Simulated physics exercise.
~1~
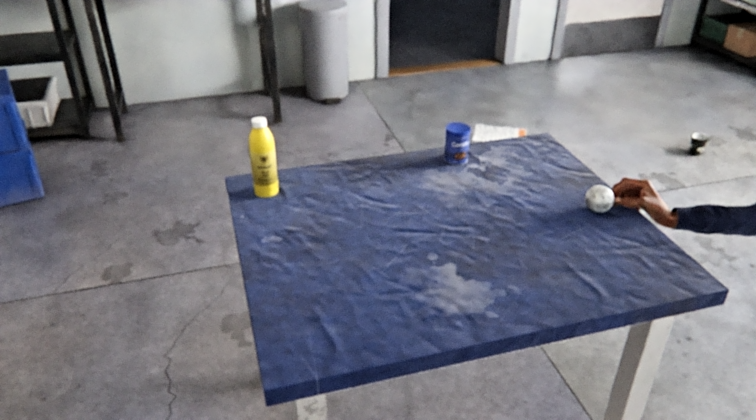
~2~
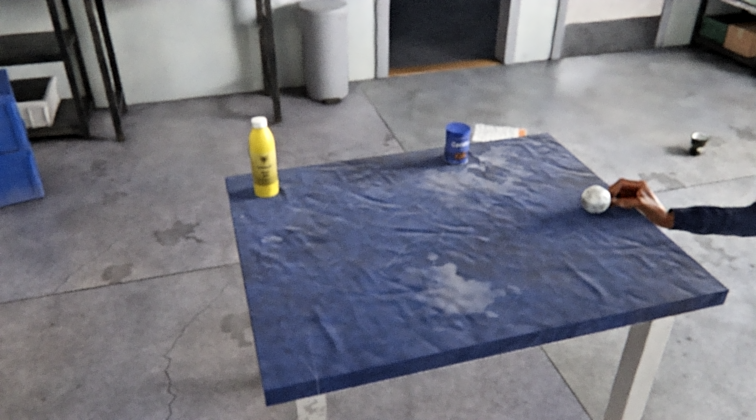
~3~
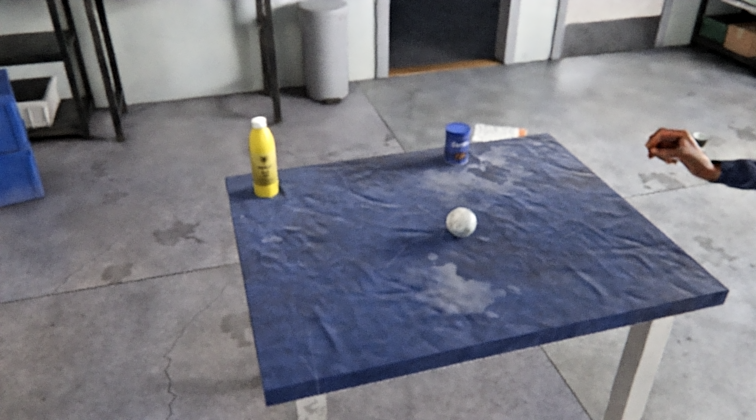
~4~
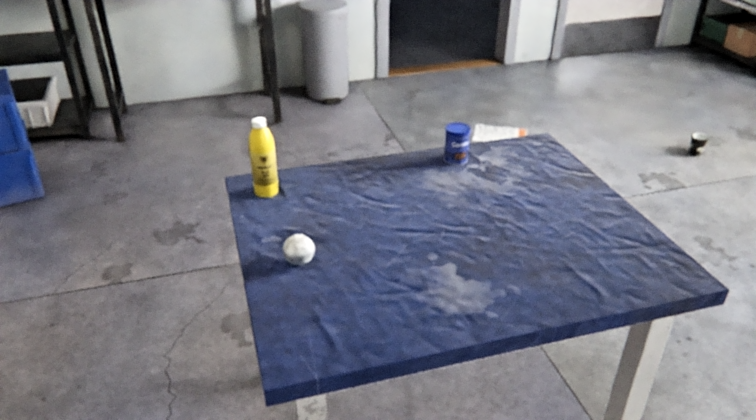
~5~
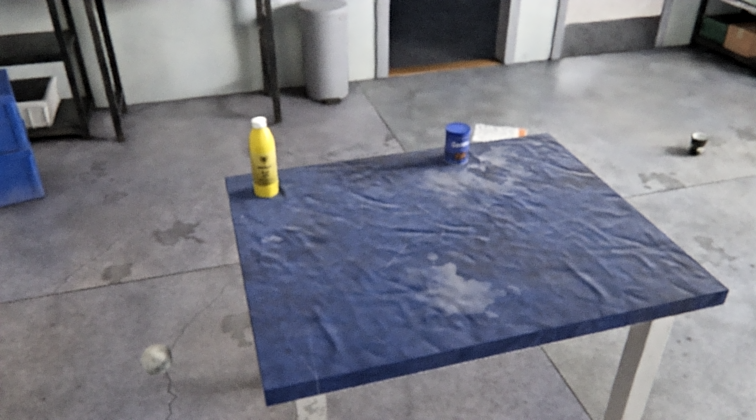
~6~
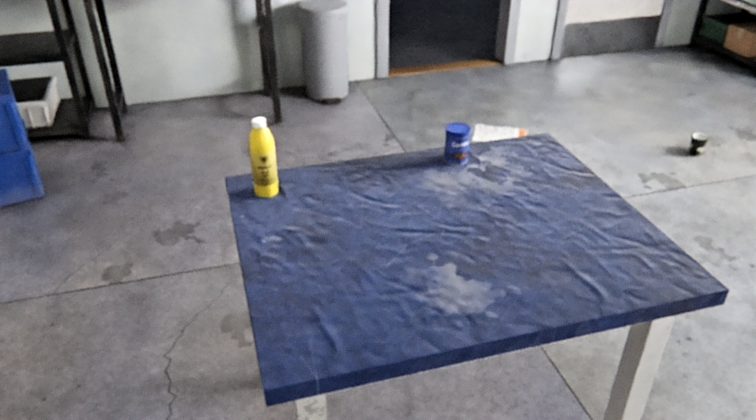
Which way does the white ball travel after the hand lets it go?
The white ball travels to the left across the table, away from the hand.
At first, a hand at the right edge of a table covered in wrinkled dark blue material holds a white ball, with a yellow bottle and a blue tin standing toward the back. The hand nudges the ball slightly, then lets it go and draws back as the ball travels left across the surface. The ball continues past the middle and nears the left side, below the yellow bottle. It then leaves the table and drops beyond the left edge toward the grey floor. By the end the ball is out of sight, while the bottle and tin stand where they were.
